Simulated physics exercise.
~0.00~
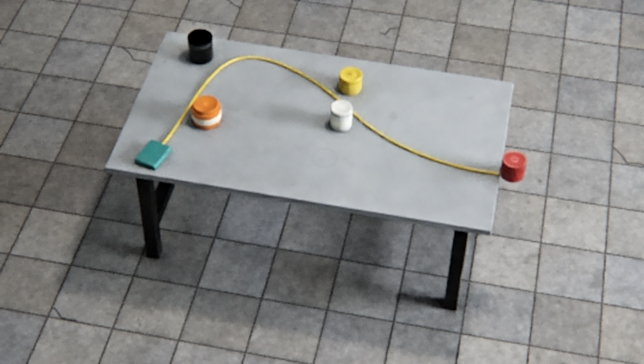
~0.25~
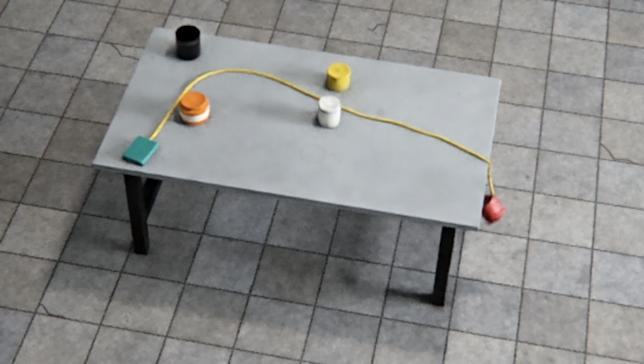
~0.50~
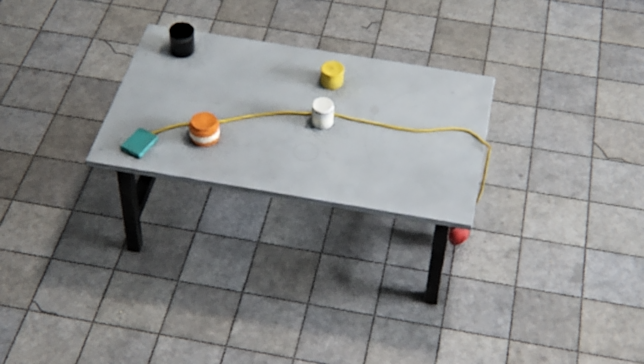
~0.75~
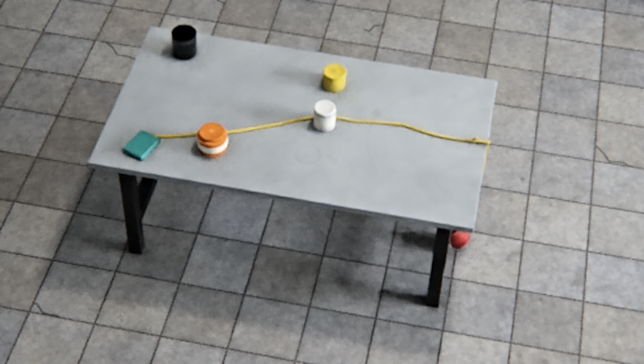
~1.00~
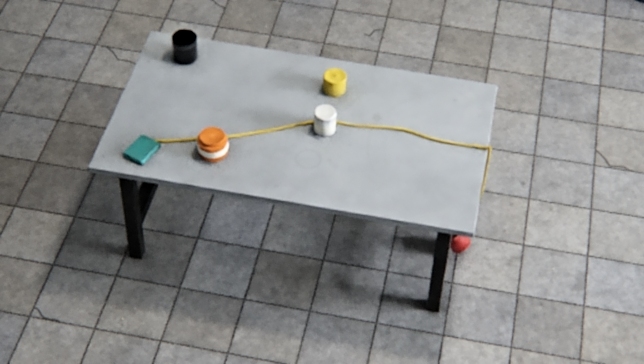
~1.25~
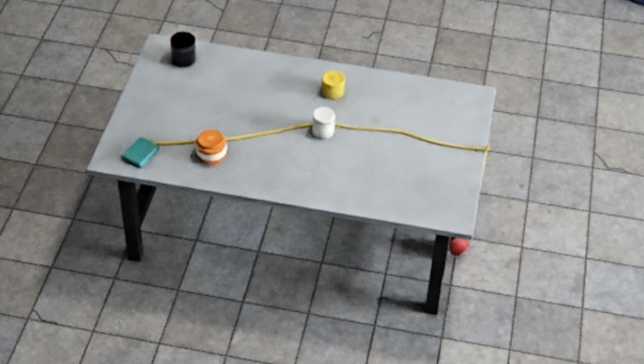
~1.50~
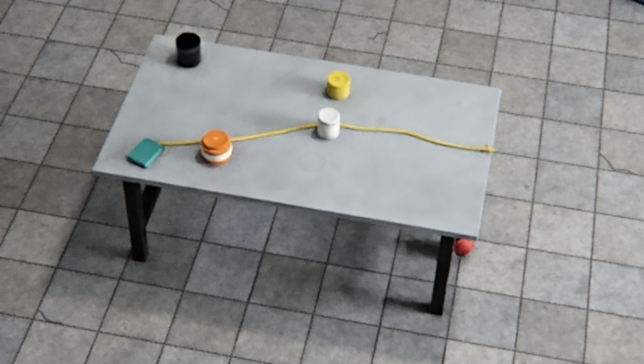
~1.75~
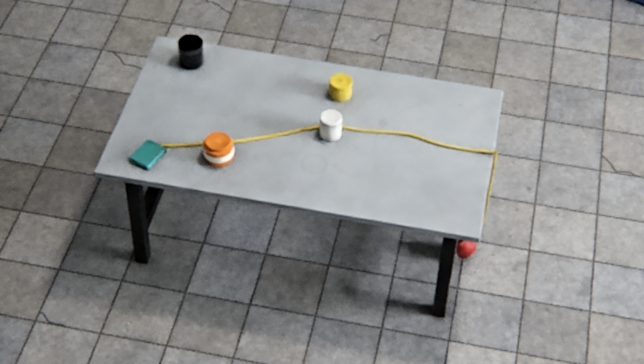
A grey table with black legs stands on a tiled floor, seen from above at an angle by a slightly swaying camera. A yellow cable curves across it from a teal block at the left to a red speaker at the right edge, passing an orange jar and a white canister, with a black mug and a yellow tub behind. The red speaker tips off the right side and drops, pulling the cable straighter. The cable drags the orange jar a little toward the front. Finally the speaker hangs below the edge, while the jar and the rest stay on top.
